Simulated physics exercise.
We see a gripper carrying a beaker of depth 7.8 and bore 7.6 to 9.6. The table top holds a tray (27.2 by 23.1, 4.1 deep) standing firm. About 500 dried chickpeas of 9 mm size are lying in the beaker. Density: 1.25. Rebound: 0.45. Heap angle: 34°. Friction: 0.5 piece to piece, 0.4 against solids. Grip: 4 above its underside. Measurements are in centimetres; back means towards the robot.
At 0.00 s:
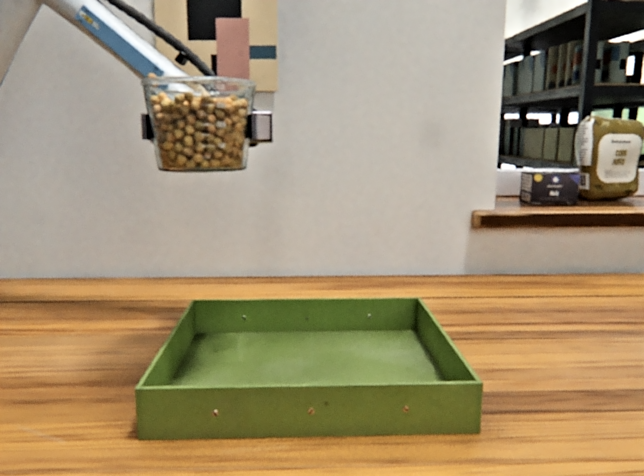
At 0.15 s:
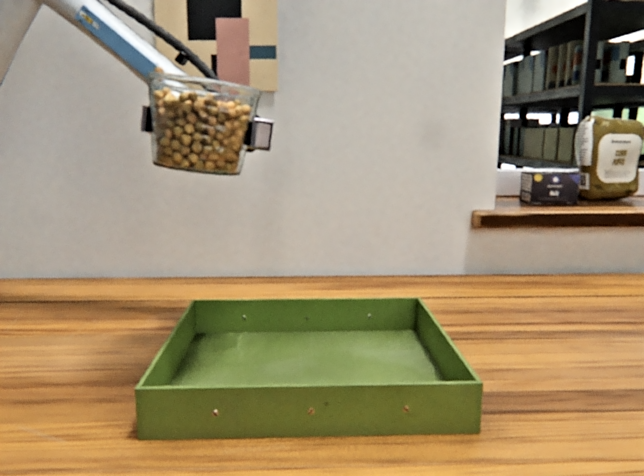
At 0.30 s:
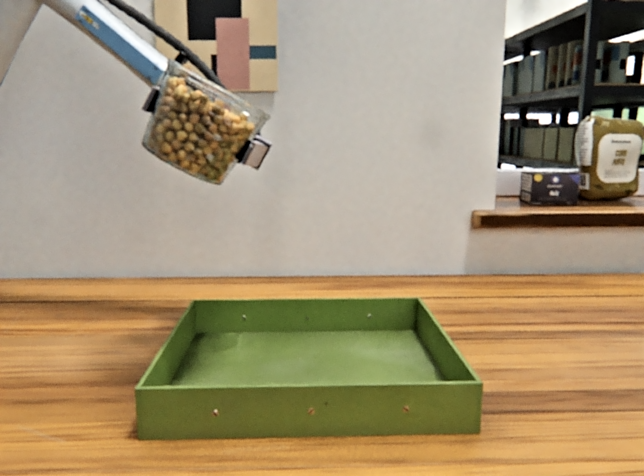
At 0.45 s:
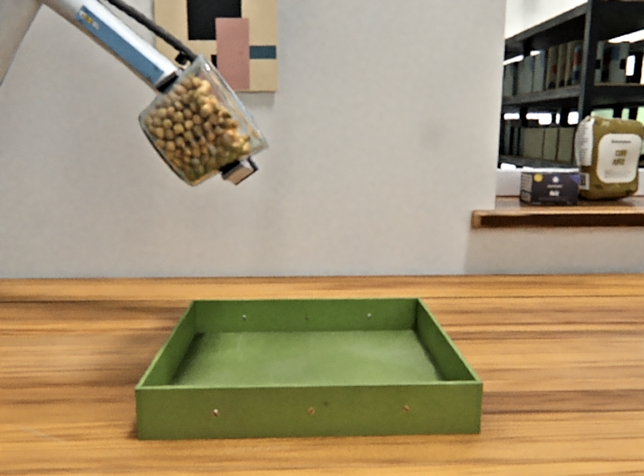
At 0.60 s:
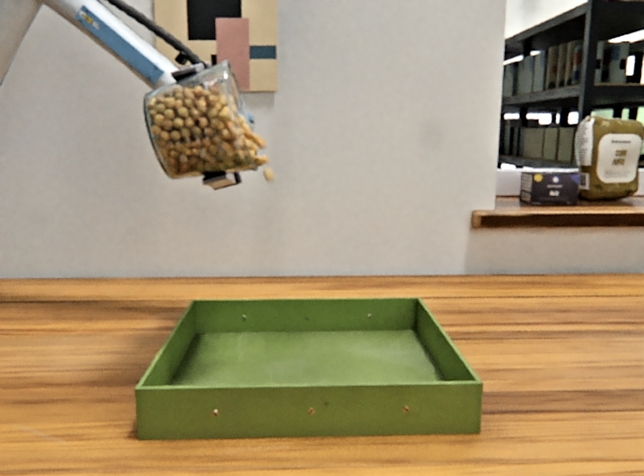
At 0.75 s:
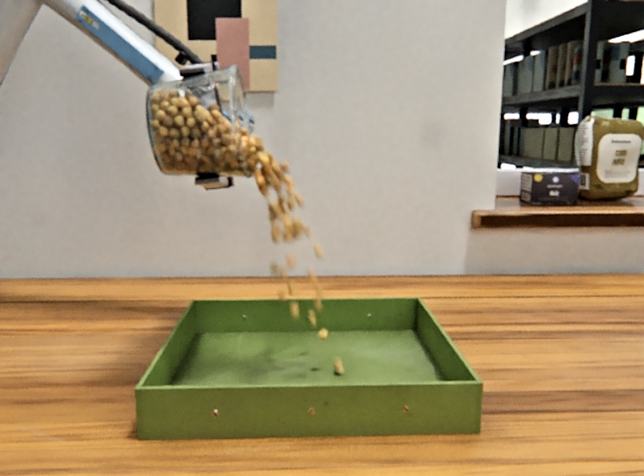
Above a green tray on a wooden table, a robot gripper tilting a clear beaker rightward, chickpeas pouring into the tray.
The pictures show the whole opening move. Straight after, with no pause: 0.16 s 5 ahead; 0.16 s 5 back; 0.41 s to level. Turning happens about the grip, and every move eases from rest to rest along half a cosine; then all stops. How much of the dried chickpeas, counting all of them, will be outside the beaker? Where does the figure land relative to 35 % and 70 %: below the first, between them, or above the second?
It lands above 70 %.
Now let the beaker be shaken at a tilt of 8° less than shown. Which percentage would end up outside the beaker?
Roughly 60 percent then.
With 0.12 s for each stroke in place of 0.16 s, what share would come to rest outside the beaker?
In that case about 90 in a hundred.
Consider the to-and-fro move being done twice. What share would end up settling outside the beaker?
My guess is near 95 per cent.
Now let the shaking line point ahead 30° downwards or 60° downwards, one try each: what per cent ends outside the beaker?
You'd get about 65 per cent with the first setting and about 45 per cent with the second.
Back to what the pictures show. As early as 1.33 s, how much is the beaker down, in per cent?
Close to 80 per cent of the load is out.
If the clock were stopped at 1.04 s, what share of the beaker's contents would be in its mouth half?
Something like 85 percent sits in that half.
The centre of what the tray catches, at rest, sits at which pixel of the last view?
(367, 367).
After 1.04 s, tilted 84° forward, highest piece 25 above the table; 183 in the beaker, 107 in the tray, 213 in flight or on a rim.
After 1.33 s, tilted 24° forward, highest piece 27 above the table; 387 in the tray, 113 in the beaker, 3 in flight or on a rim.
After 1.68 s, level, highest piece 26 above the table; 390 in the tray, 113 in the beaker.
After 2.73 s, level, highest piece 26 above the table; 390 in the tray, 113 in the beaker.
At rest, 390 in the tray, 113 in the beaker. That is 78 % outside the beaker.
